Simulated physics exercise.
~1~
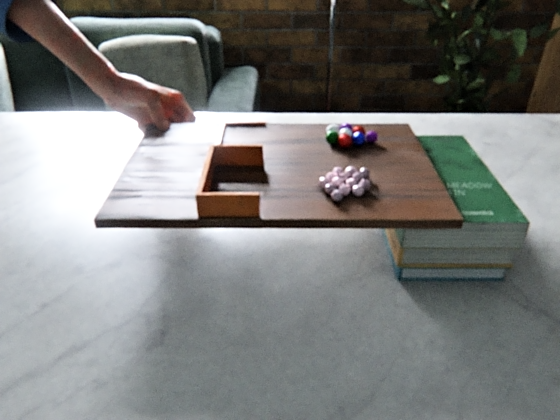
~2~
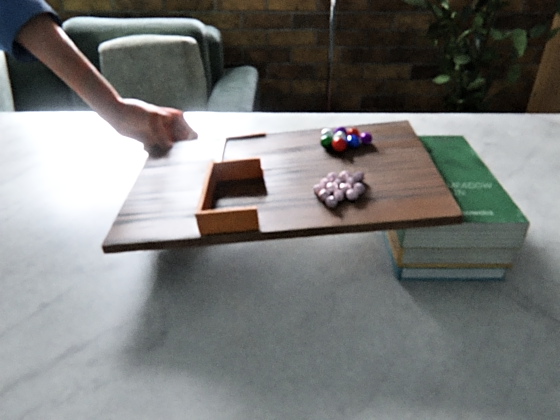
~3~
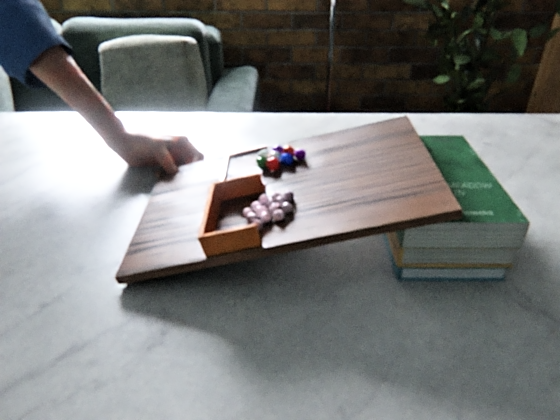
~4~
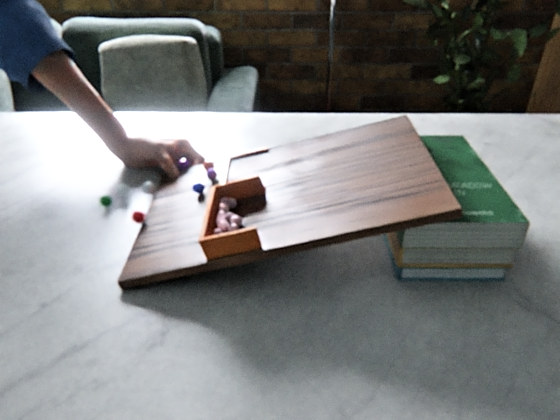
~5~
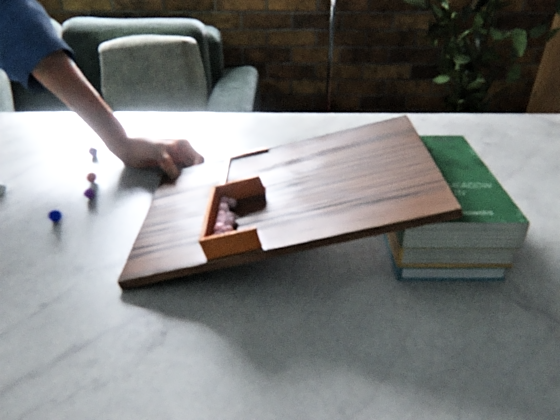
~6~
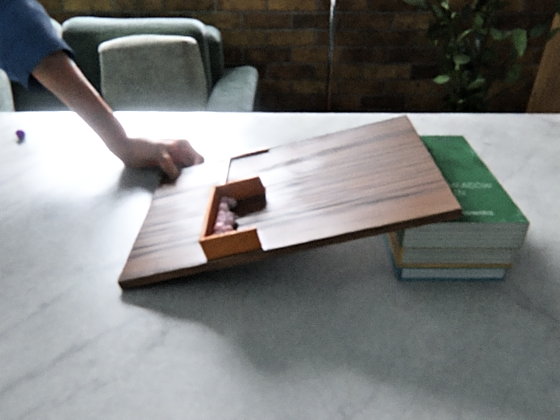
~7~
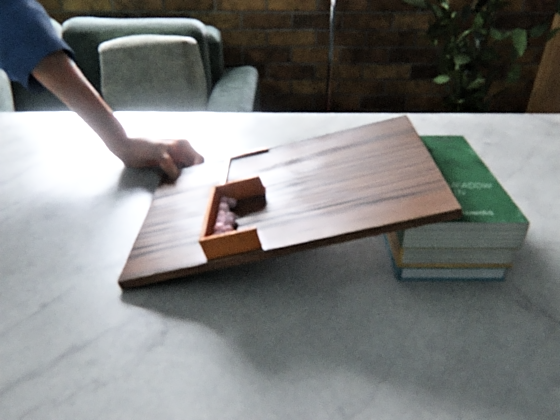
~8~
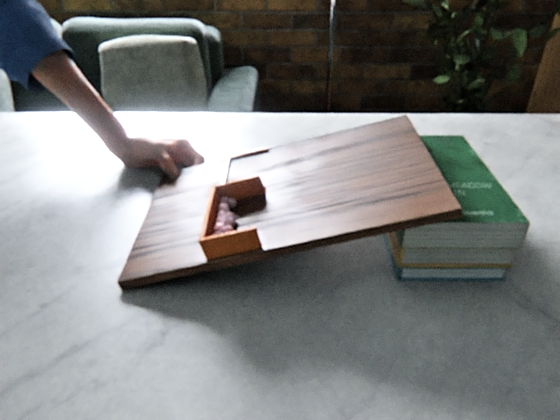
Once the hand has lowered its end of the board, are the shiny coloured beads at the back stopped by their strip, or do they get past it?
They get past it, all of them leaving the board and rolling off across the counter, while the pale pink beads at the front are halted by their taller barrier.
